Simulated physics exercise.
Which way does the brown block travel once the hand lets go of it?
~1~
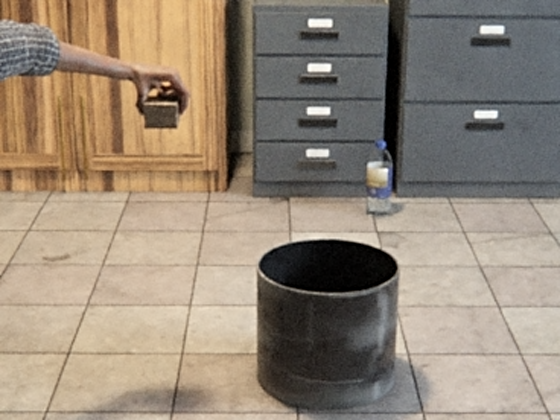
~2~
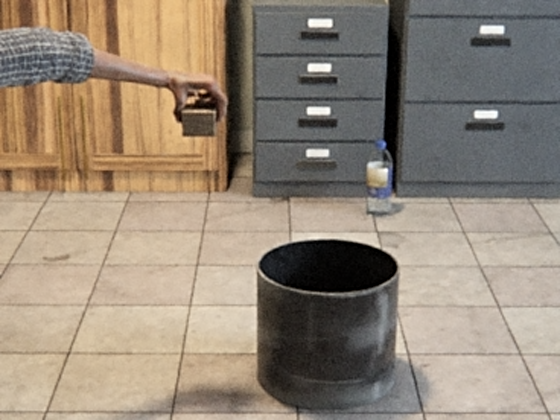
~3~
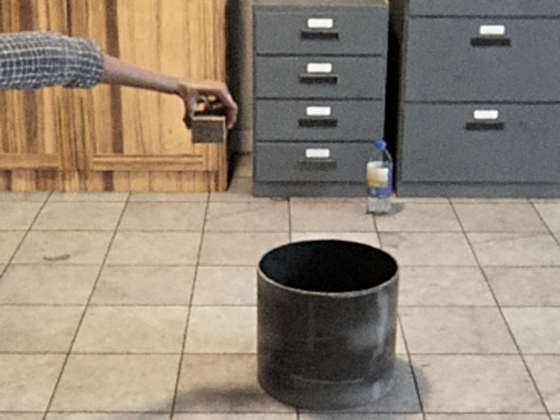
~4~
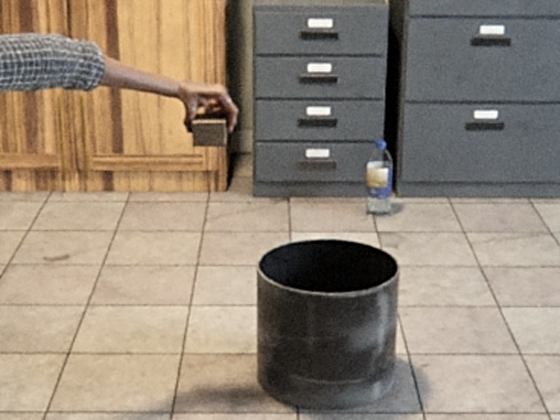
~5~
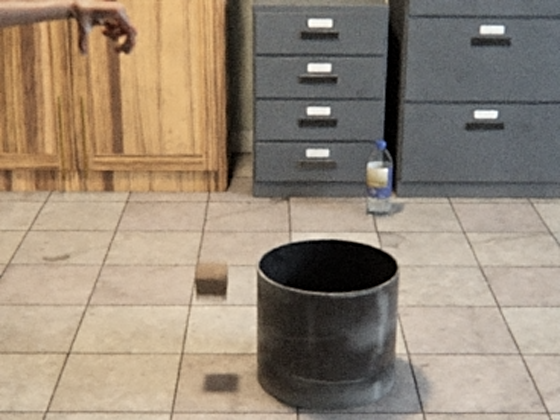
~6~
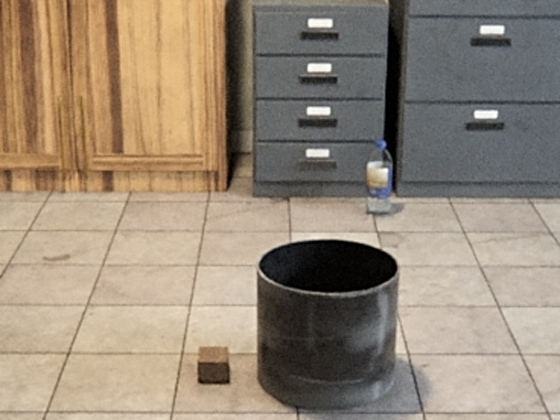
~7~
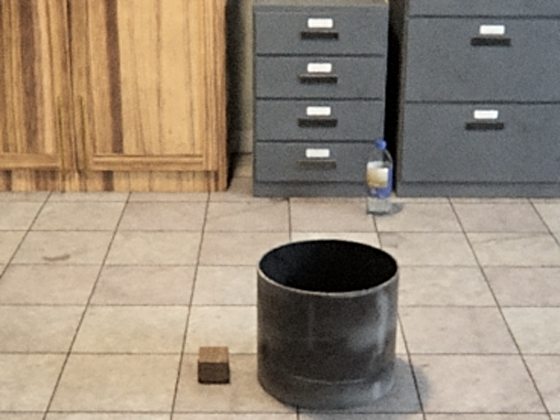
The brown block moves down, dropping to the tiled floor beside the container.
